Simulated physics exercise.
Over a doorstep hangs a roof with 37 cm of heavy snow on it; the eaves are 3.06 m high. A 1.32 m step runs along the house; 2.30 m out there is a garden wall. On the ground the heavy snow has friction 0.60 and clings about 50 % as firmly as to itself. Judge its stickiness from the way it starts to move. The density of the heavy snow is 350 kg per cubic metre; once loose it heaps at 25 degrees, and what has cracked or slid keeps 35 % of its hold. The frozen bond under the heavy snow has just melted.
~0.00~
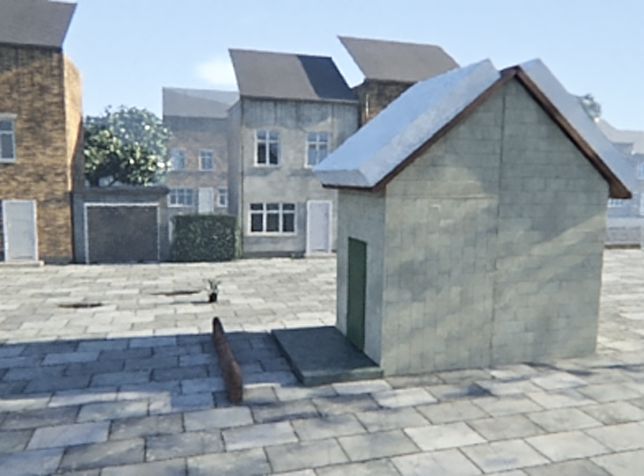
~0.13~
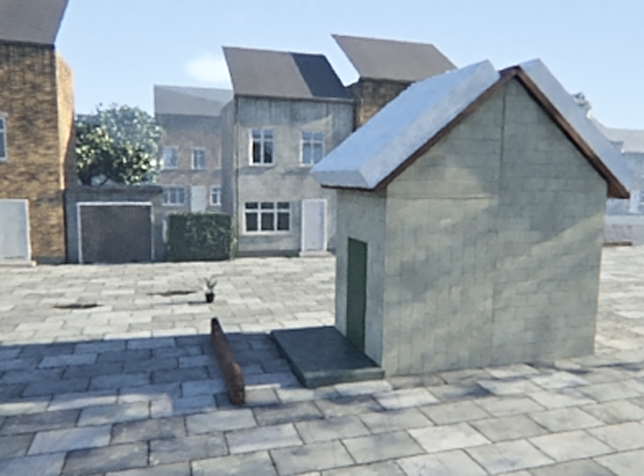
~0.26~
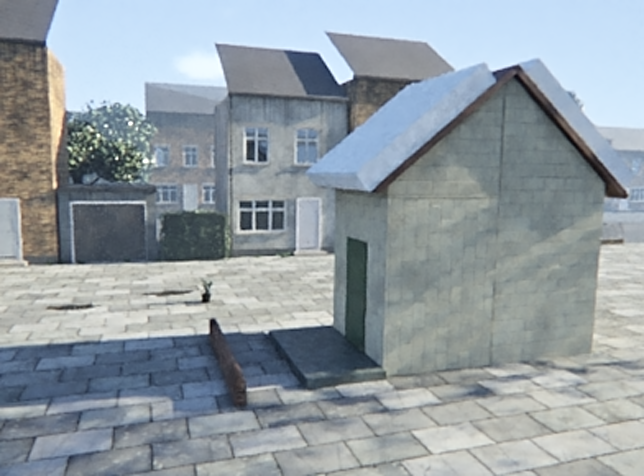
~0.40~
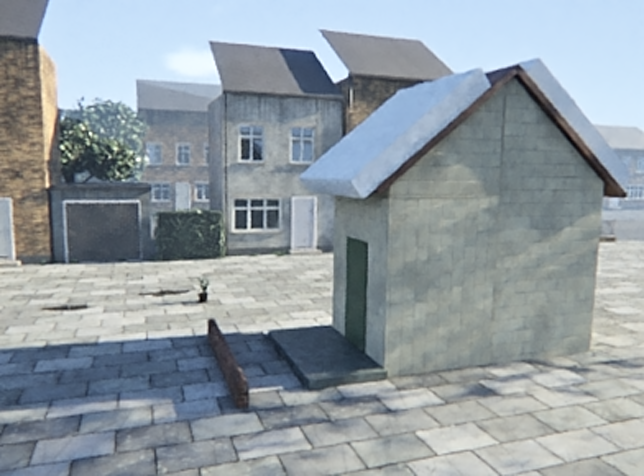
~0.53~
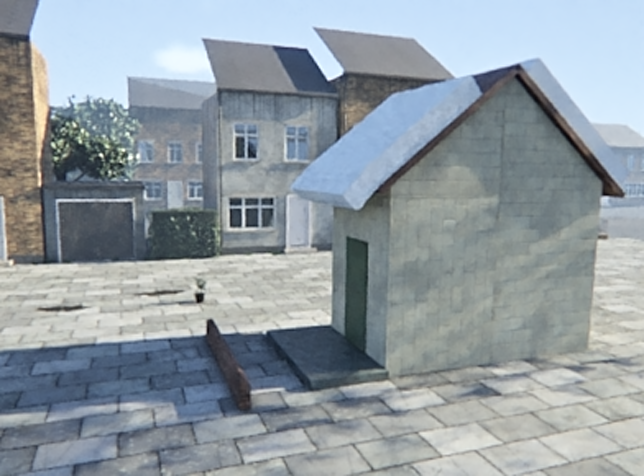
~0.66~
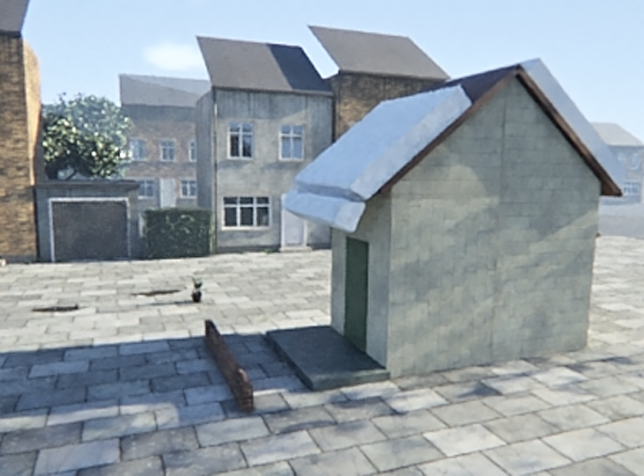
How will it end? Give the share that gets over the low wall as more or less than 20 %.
Expect more than 20 %.
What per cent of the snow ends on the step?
Some 10 per cent.
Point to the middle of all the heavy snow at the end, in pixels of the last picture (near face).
At about (248, 386).
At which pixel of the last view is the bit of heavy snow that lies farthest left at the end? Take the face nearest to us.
Around (27, 434).
After 1.09 s, 51 % is still on the roof and 0 % is past the low wall.
After 1.59 s, none is still on the roof and 4 % is past the low wall.
After 2.10 s, none is still on the roof and 28 % is past the low wall.
After 2.60 s, none is still on the roof and 28 % is past the low wall.
After 2.70 s, at the end, none is still on the roof and 28 % is past the low wall.
